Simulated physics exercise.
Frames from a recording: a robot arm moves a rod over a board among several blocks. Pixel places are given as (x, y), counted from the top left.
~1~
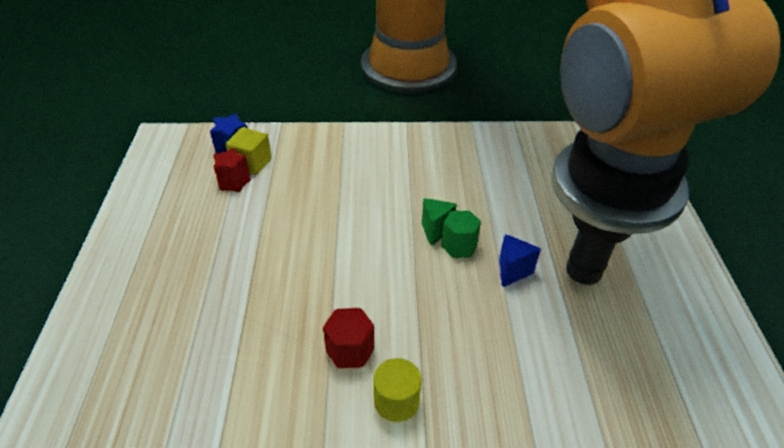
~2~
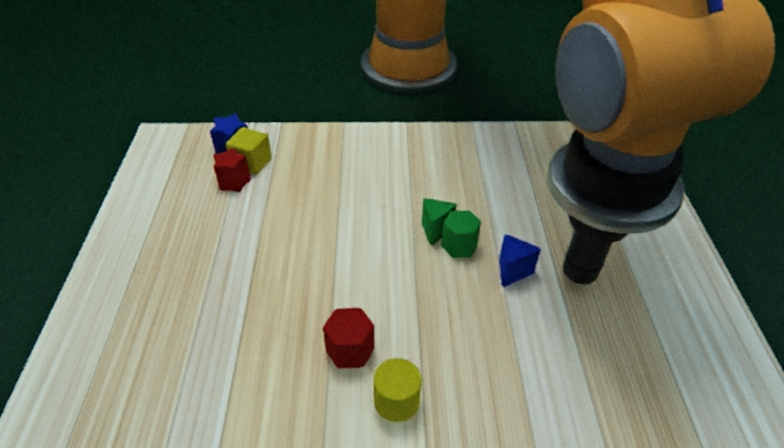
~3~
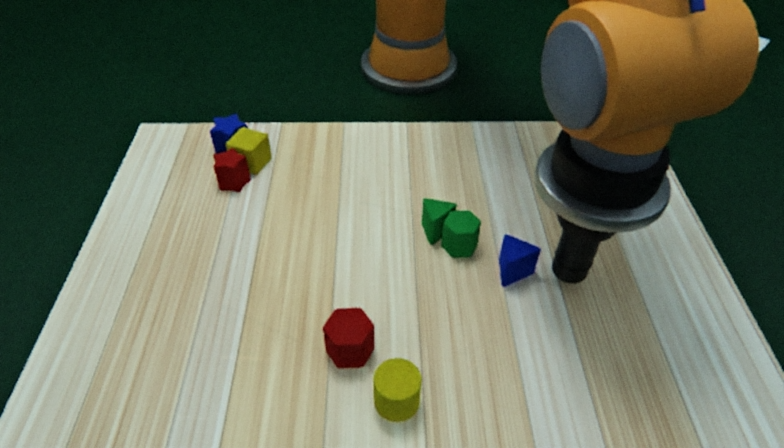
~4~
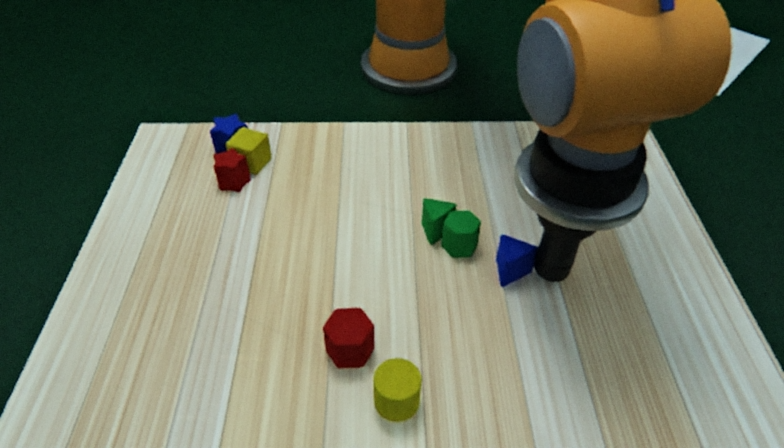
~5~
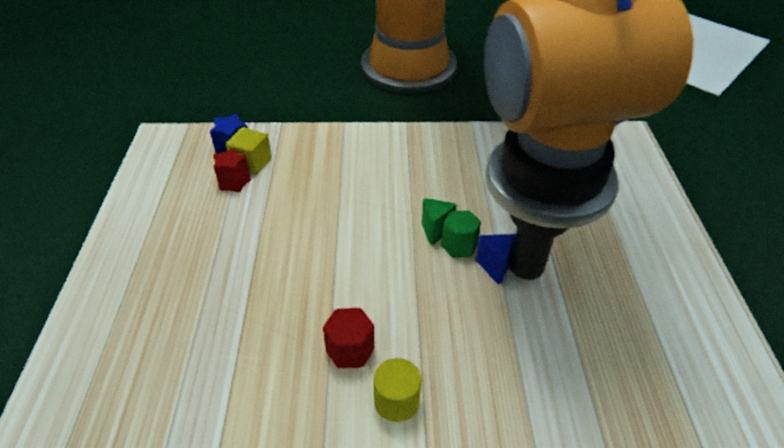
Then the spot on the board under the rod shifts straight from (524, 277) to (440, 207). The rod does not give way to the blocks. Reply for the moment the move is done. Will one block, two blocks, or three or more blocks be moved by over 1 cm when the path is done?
Number moved: 3+.
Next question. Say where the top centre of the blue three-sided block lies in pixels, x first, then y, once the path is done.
It should be at (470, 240) by then.
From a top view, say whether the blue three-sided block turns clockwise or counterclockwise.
Anticlockwise.
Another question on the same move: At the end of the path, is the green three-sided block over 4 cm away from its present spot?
I expect not.
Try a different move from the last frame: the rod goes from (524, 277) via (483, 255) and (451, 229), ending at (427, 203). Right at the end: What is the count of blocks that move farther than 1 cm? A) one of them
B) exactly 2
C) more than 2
Answer: C.
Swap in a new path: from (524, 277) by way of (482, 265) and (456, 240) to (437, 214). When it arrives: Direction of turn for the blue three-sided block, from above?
Counter-clockwise, from overhead.
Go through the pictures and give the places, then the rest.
Rod tip (584, 272); block tops, green three-sided block (438, 207); green hexagonal block (463, 221); blue three-sided block (518, 248), in the first picture.
Rod (580, 272); blocks unchanged, in the second picture.
Rod (569, 271); blocks unchanged, in the third picture.
Rod (551, 269); blue three-sided block (516, 247), in the fourth picture.
Rod (526, 267); green three-sided block (438, 207); green hexagonal block (463, 221); blue three-sided block (501, 243), in the fifth picture.
On the path given first. One third of the way, rod (495, 242); green three-sided block (436, 205); green hexagonal block (455, 220), turned 25° clockwise; blue three-sided block (473, 239), turned 40° anticlockwise.
Two thirds of the way, rod (467, 219); green three-sided block (428, 201), turned 15° clockwise; green hexagonal block (444, 219); blue three-sided block (470, 240), turned 45° anticlockwise.
At the end, rod (440, 198); green three-sided block (417, 199), turned 30° anticlockwise; green hexagonal block (444, 219); blue three-sided block (470, 240), turned 45° anticlockwise.
